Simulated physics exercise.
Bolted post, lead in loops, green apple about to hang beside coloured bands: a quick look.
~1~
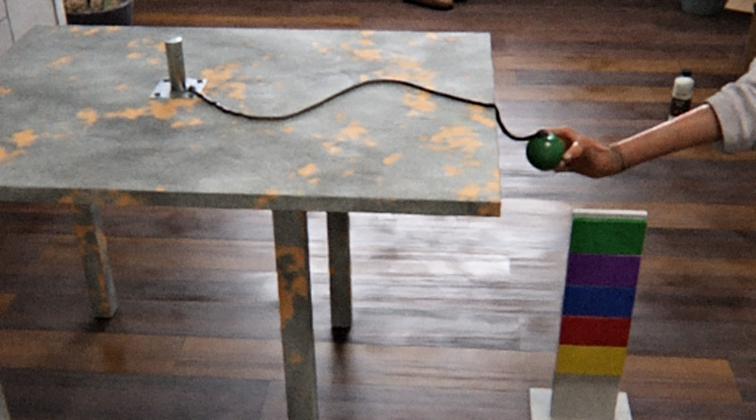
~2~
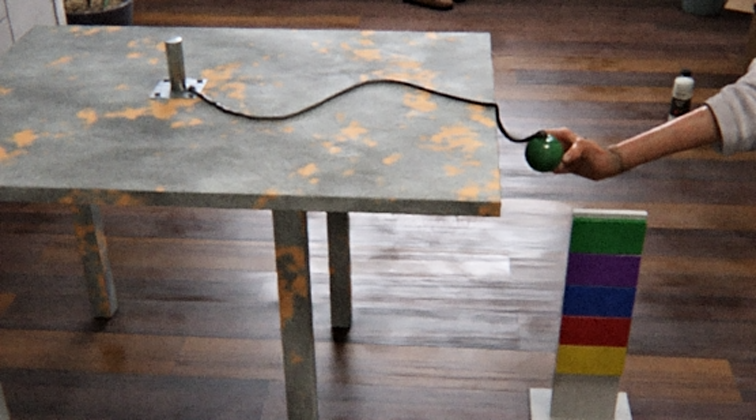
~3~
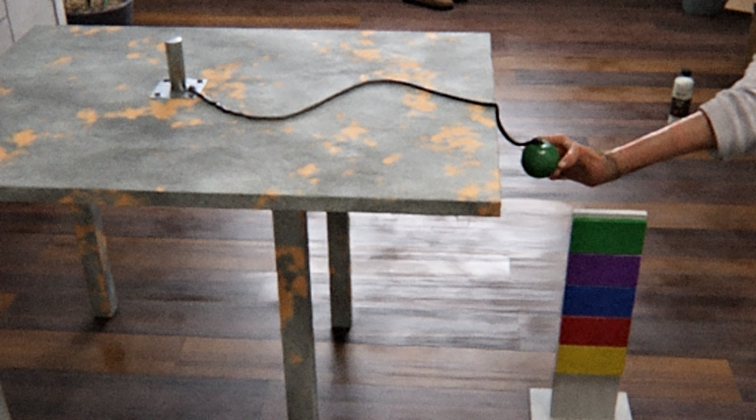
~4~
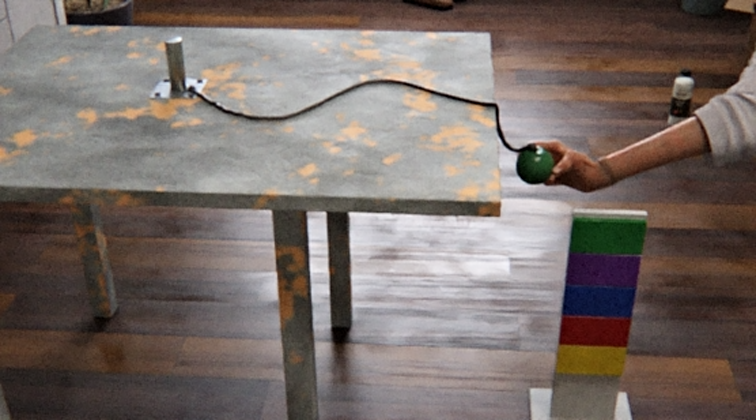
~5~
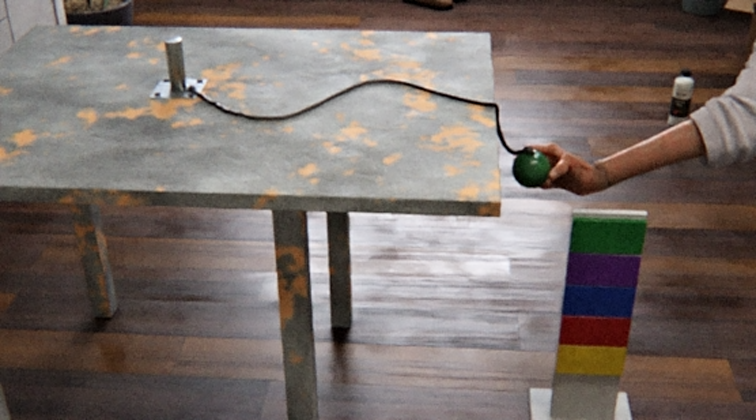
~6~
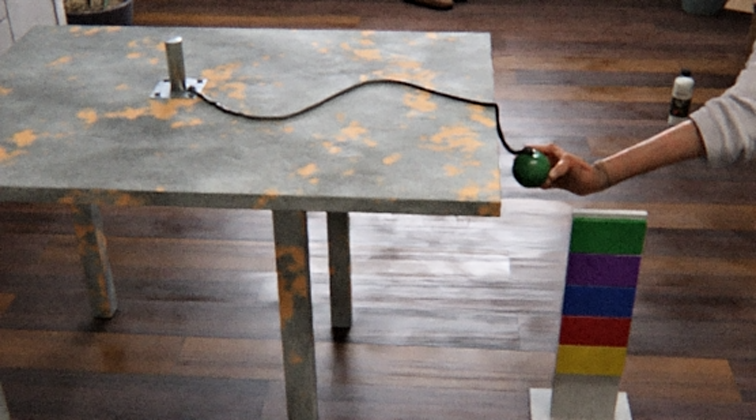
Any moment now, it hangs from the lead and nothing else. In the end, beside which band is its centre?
Beside purple.
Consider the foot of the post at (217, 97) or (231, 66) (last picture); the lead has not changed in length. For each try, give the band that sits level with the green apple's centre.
Try one - blue; try two - blue.
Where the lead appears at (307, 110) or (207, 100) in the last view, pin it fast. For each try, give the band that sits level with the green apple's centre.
Going through them one at a time, the answers are green; purple.
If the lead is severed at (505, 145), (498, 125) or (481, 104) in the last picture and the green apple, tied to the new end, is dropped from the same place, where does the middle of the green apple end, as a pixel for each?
In order, it ends up near (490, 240), (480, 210) and (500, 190).
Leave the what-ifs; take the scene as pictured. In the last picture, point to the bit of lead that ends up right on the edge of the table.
Spot: Approx. (422, 88).
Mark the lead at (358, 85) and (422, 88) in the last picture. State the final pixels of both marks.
End: (423, 104) and then (496, 115).
A little later, apple near (494, 247); level with purple.
Next, apple near (491, 265); level with purple.
When it is over, apple near (493, 265); level with purple. At purple.
